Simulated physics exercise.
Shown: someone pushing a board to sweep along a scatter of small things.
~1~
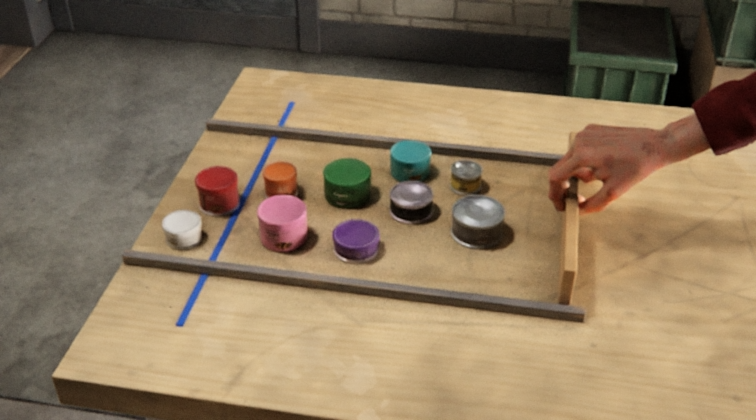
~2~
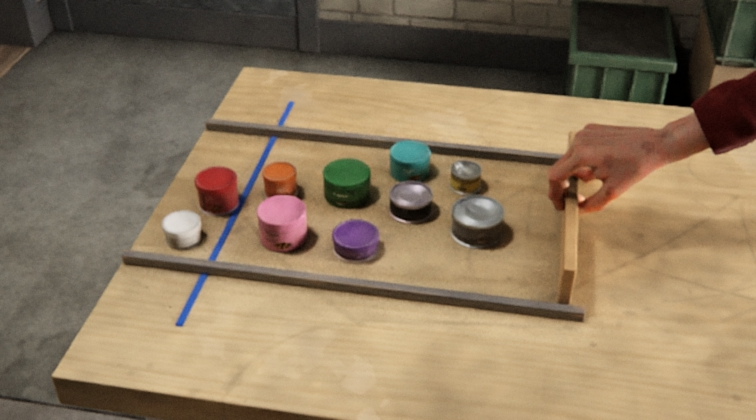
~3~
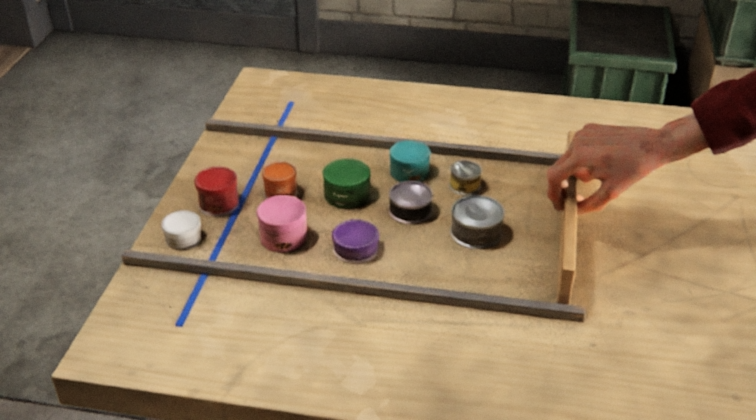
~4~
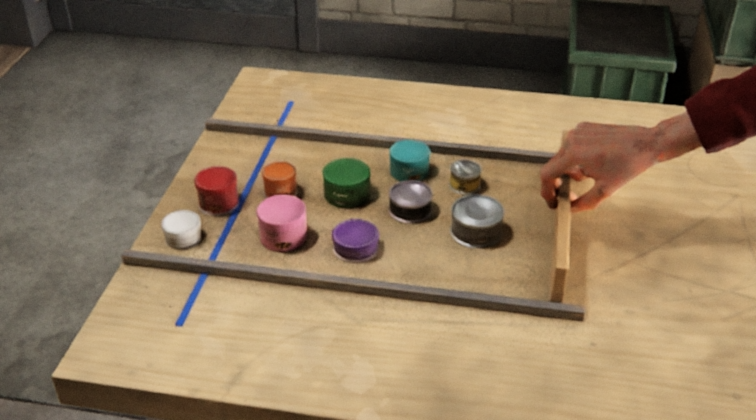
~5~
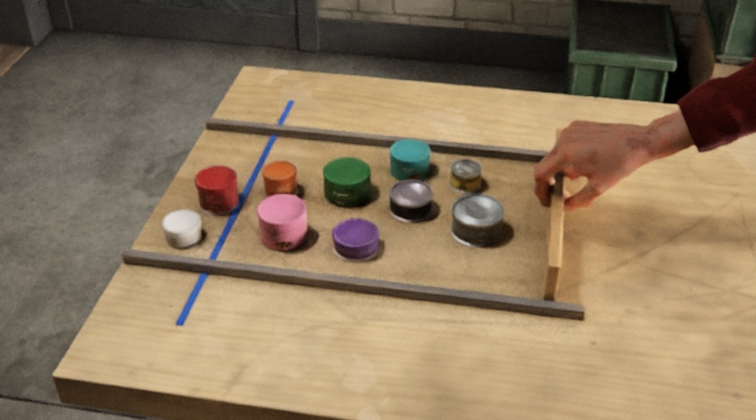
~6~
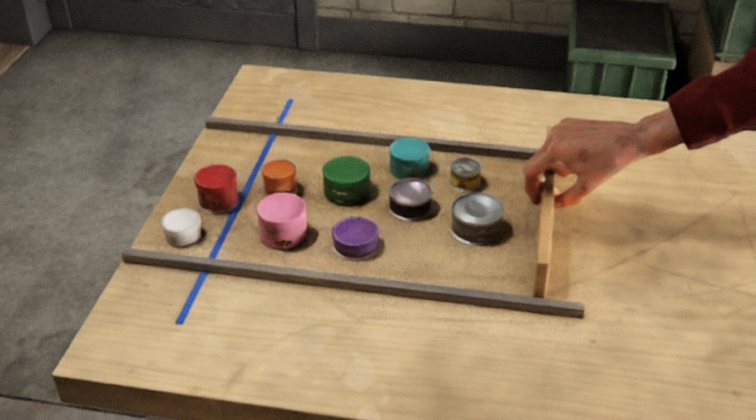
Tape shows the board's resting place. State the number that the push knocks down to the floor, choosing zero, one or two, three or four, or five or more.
Once it stops, the band for pieces knocked off is one to two, pretty clearly.
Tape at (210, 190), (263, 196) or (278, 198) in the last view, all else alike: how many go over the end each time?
You'd get 5, then 0, then 0.
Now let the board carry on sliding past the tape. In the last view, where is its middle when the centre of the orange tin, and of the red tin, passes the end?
Middle: Roughly (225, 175); roughly (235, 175).
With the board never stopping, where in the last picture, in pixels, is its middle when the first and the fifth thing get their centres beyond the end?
The first puts it near (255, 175), the next near (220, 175).
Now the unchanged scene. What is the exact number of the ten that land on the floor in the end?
The number that fall is 1.
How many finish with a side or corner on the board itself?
The answer is 5.
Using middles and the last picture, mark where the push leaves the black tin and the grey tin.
Positions - first (228, 175), then (210, 199).
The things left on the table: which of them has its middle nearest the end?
The one you want is the red tin.
A little later, none off yet; white tin at rest near (182, 228); red tin at rest near (217, 189); orange tin at rest near (280, 180).
Next, none off yet; white tin at rest near (182, 228); red tin at rest near (213, 190); orange tin shifted about its own width near (240, 175).
When it is over, the number that fall off is one or two; down, white tin.
